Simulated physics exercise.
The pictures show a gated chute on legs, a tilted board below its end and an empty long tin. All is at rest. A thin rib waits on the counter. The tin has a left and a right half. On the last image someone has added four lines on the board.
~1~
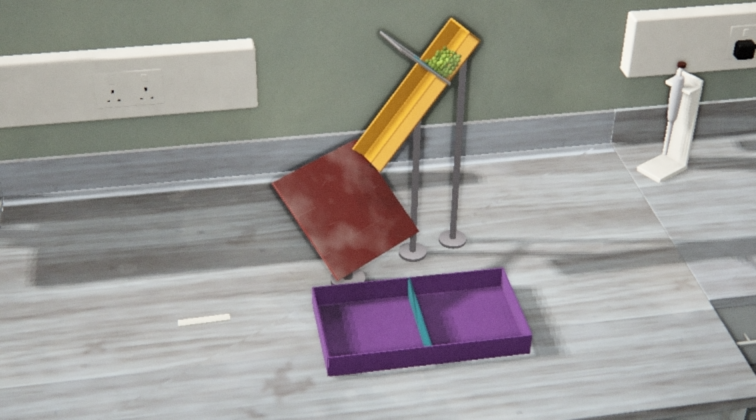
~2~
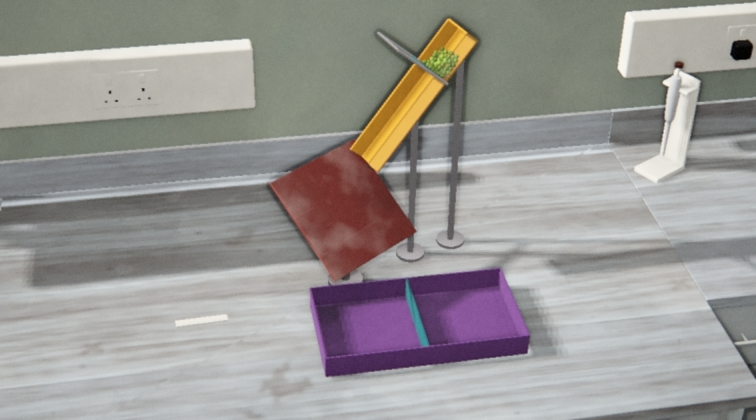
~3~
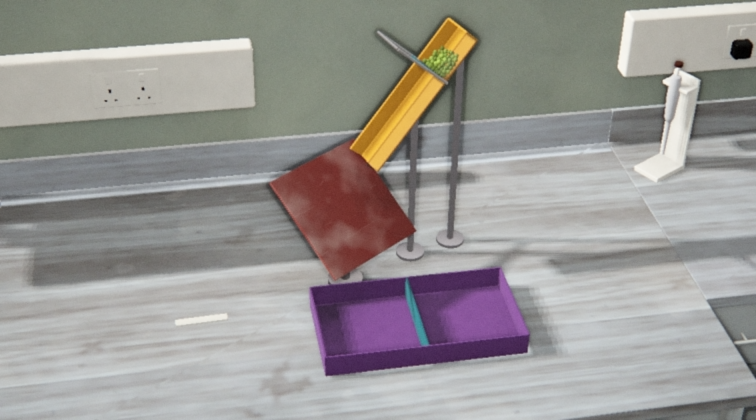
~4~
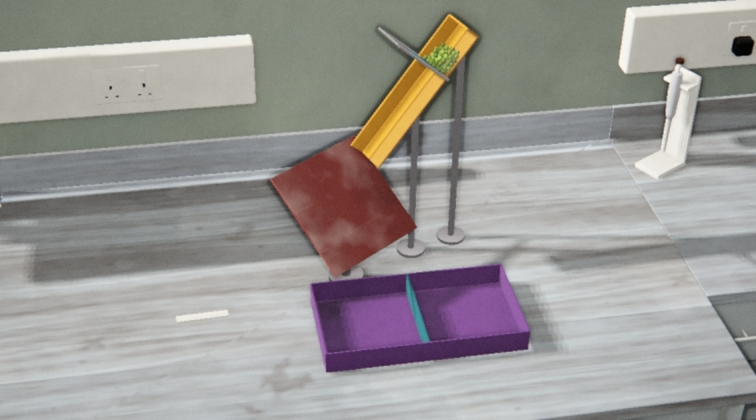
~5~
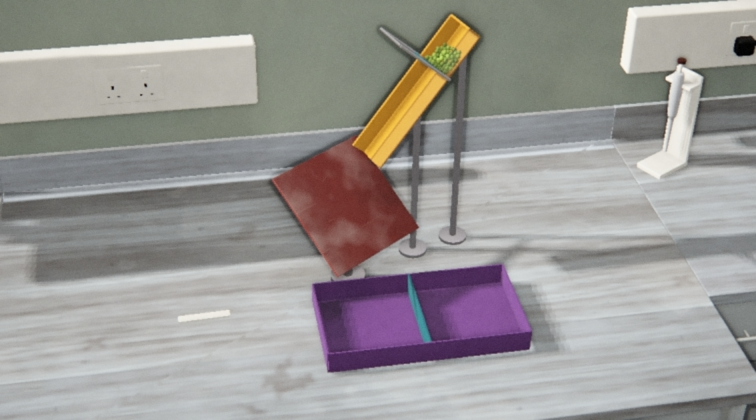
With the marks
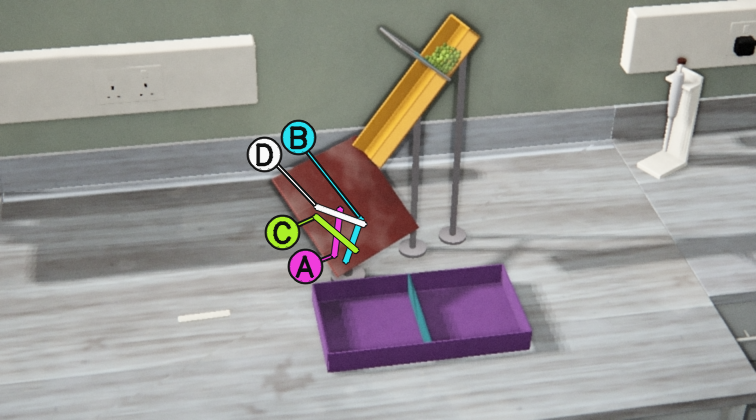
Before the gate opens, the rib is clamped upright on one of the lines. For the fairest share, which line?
D is best.
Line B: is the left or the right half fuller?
Left.
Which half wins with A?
Left.
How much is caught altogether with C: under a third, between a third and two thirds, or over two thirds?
Over two thirds.
On the marked copy, line A from (340, 209) to (334, 255); line B from (360, 219) to (345, 260); line C from (316, 216) to (355, 250); line D from (317, 207) to (363, 224).
For line A, of what is caught, nearly all in the left half, a small part in the right.
For line B, of what is caught, nearly all in the left half, a small part in the right.
For line C, of what is caught, nearly all in the left half, a stray few in the right.
For line D, of what is caught, about a third in the left half, about two thirds in the right.
